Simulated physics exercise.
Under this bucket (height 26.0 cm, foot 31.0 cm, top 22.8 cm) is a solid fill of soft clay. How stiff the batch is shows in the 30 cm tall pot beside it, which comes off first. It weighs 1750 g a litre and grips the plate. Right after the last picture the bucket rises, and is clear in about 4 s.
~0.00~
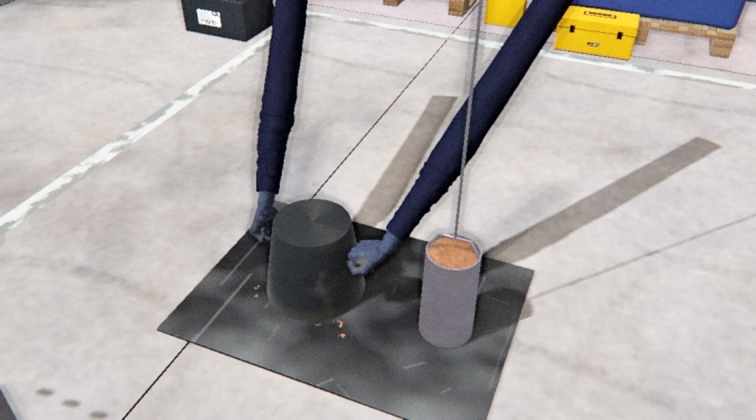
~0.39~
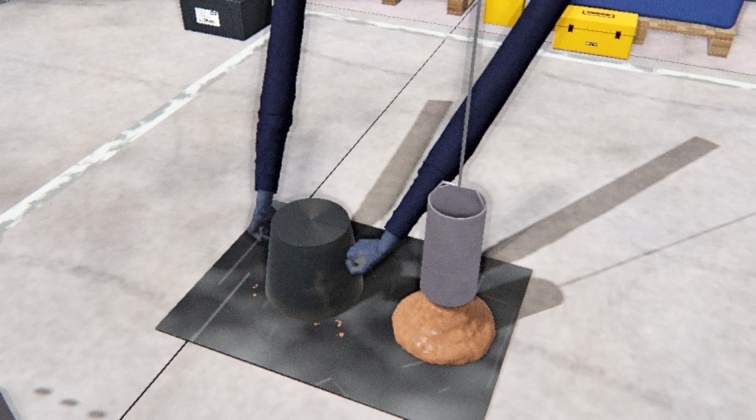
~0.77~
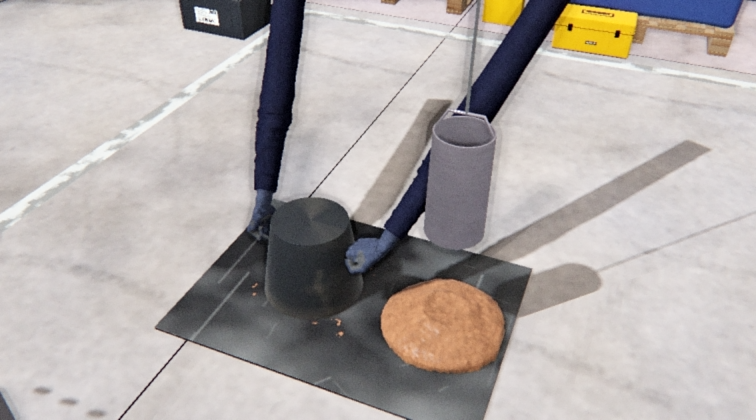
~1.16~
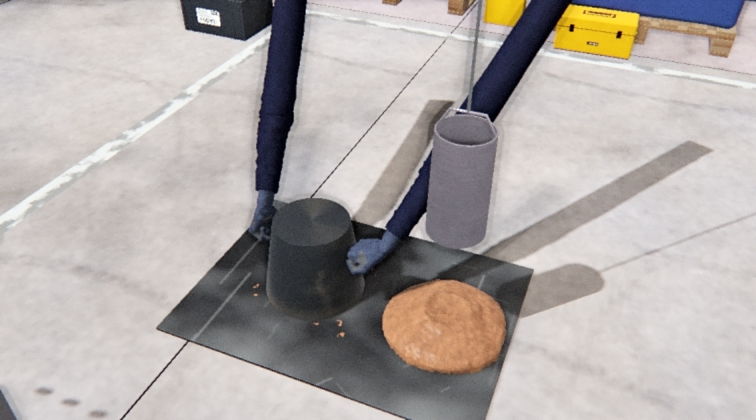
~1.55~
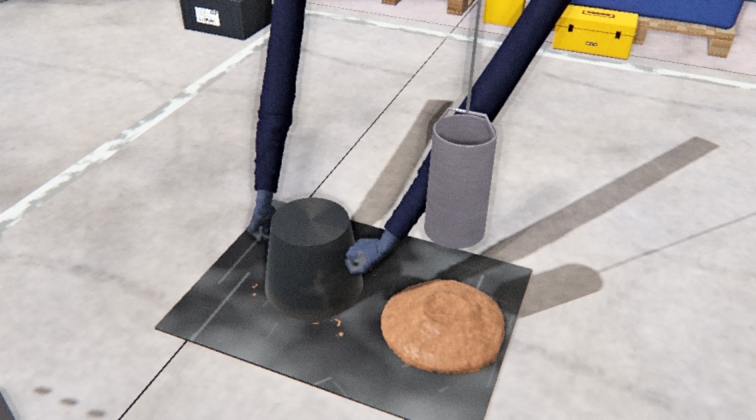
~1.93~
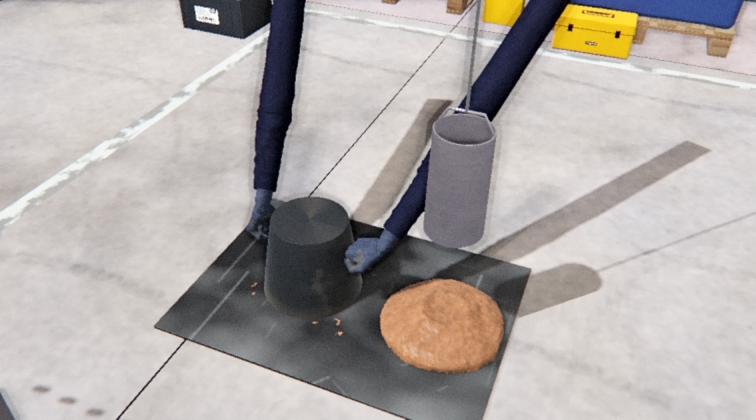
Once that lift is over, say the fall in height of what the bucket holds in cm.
Some 16 cm.
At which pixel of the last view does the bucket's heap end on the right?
Around (401, 284).
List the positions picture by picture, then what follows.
The first frame shows middle of the pot's mouth at (454, 252), still down; middle of the bucket's top at (312, 222), not yet moved.
The second frame shows middle of the pot's mouth at (458, 202), raised 17 cm; the heap from the pot 14 cm high and 31 cm wide, top at (447, 296); middle of the bucket's top at (311, 222), not yet moved.
The third frame shows middle of the pot's mouth at (465, 132), raised 37 cm; the heap from the pot 7.6 cm high and 37 cm wide, top at (445, 309); middle of the bucket's top at (310, 221), not yet moved.
The fourth frame shows middle of the pot's mouth at (466, 131), raised 38 cm; the heap from the pot 7.6 cm high and 37 cm wide, top at (447, 310); middle of the bucket's top at (312, 221), not yet moved.
The fifth frame shows middle of the pot's mouth at (465, 131), raised 38 cm; the heap from the pot 7.6 cm high and 37 cm wide, top at (445, 310); middle of the bucket's top at (310, 221), not yet moved.
The sixth frame shows middle of the pot's mouth at (465, 130), raised 38 cm; the heap from the pot 7.6 cm high and 37 cm wide, top at (444, 309); middle of the bucket's top at (310, 220), not yet moved.
By 2.9 s, the bucket is up 5.8 cm; the soft clay has come down 7.8 cm to 18 cm and is 46 cm wide.
By 3.9 s, the bucket is up 16 cm; the soft clay has come down 16 cm to 10 cm and is 56 cm wide.
By 4.9 s, the bucket is up 26 cm; the soft clay has come down 16 cm to 10 cm and is 57 cm wide.
By 6.1 s, the bucket is clear; the soft clay has come down 16 cm to 10 cm and is 57 cm wide.
By 6.6 s, at rest, the bucket is clear; the soft clay has come down 16 cm to 10 cm and is 57 cm wide.
